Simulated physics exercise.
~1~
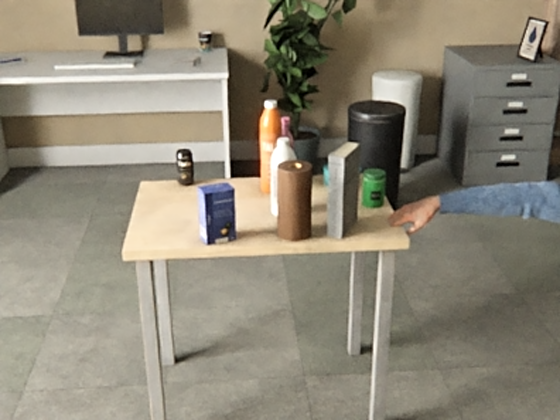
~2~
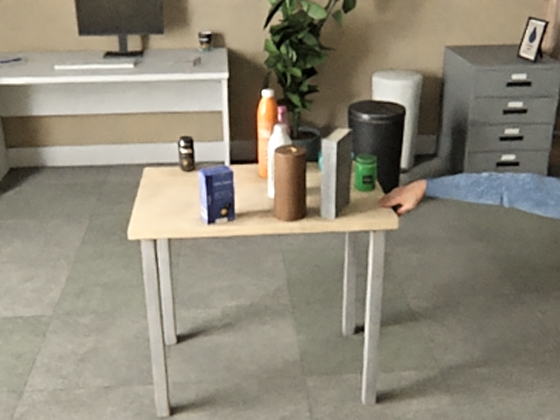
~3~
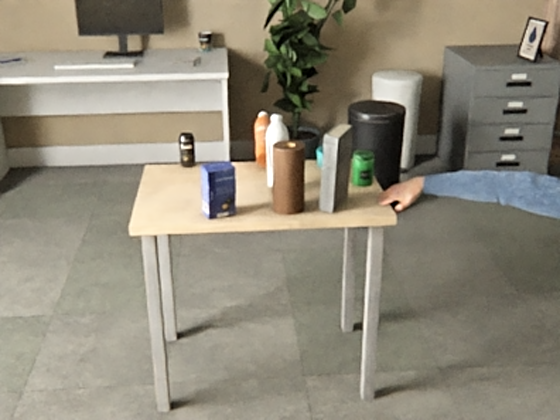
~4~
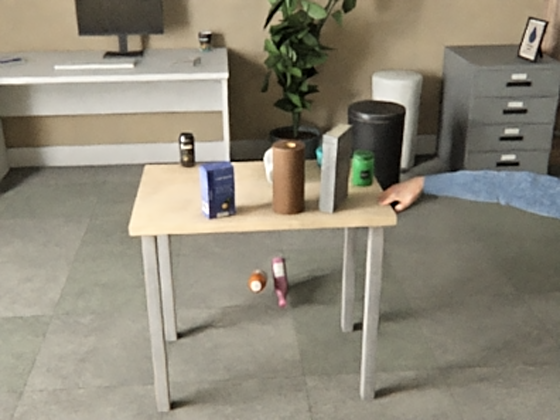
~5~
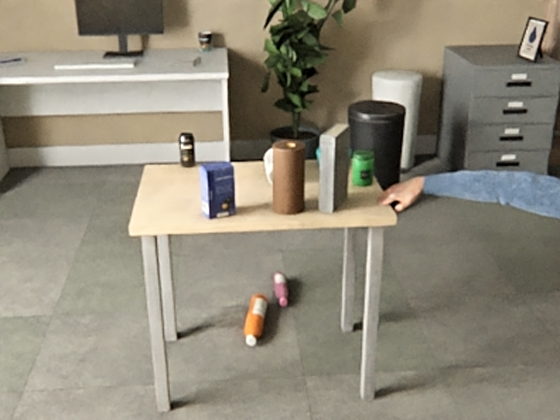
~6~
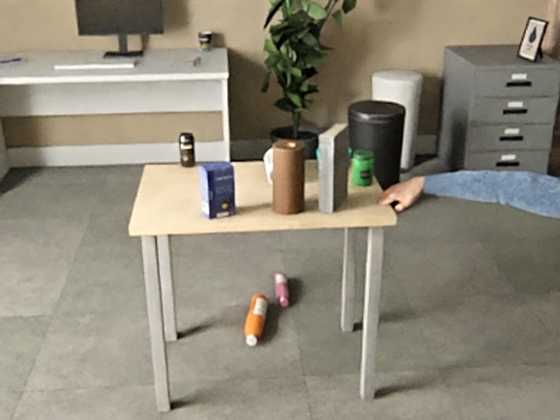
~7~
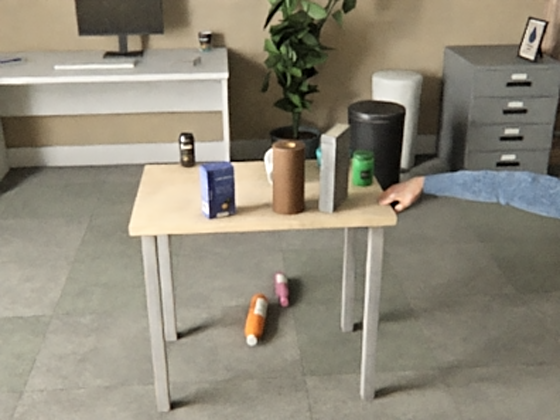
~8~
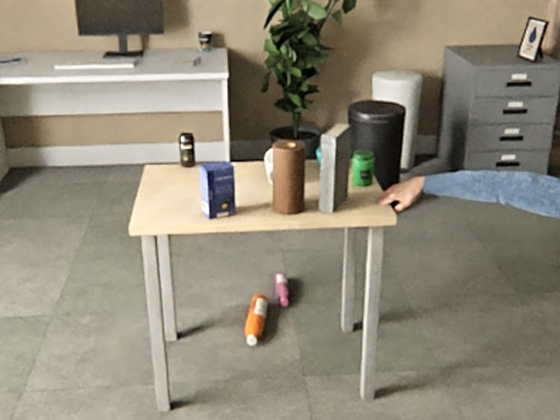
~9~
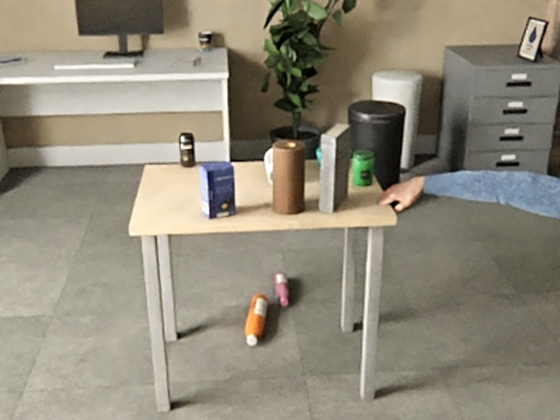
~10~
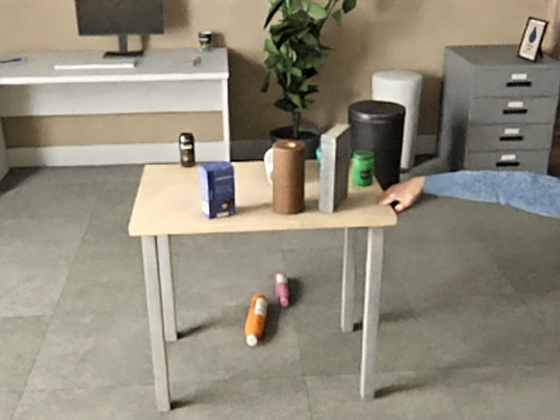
A small table crowded with bottles, cans and boxes was shoved backward by a hand at its right edge, and the orange and pink bottles toppled off the back onto the floor, while the white bottle ended up lying on the tabletop.
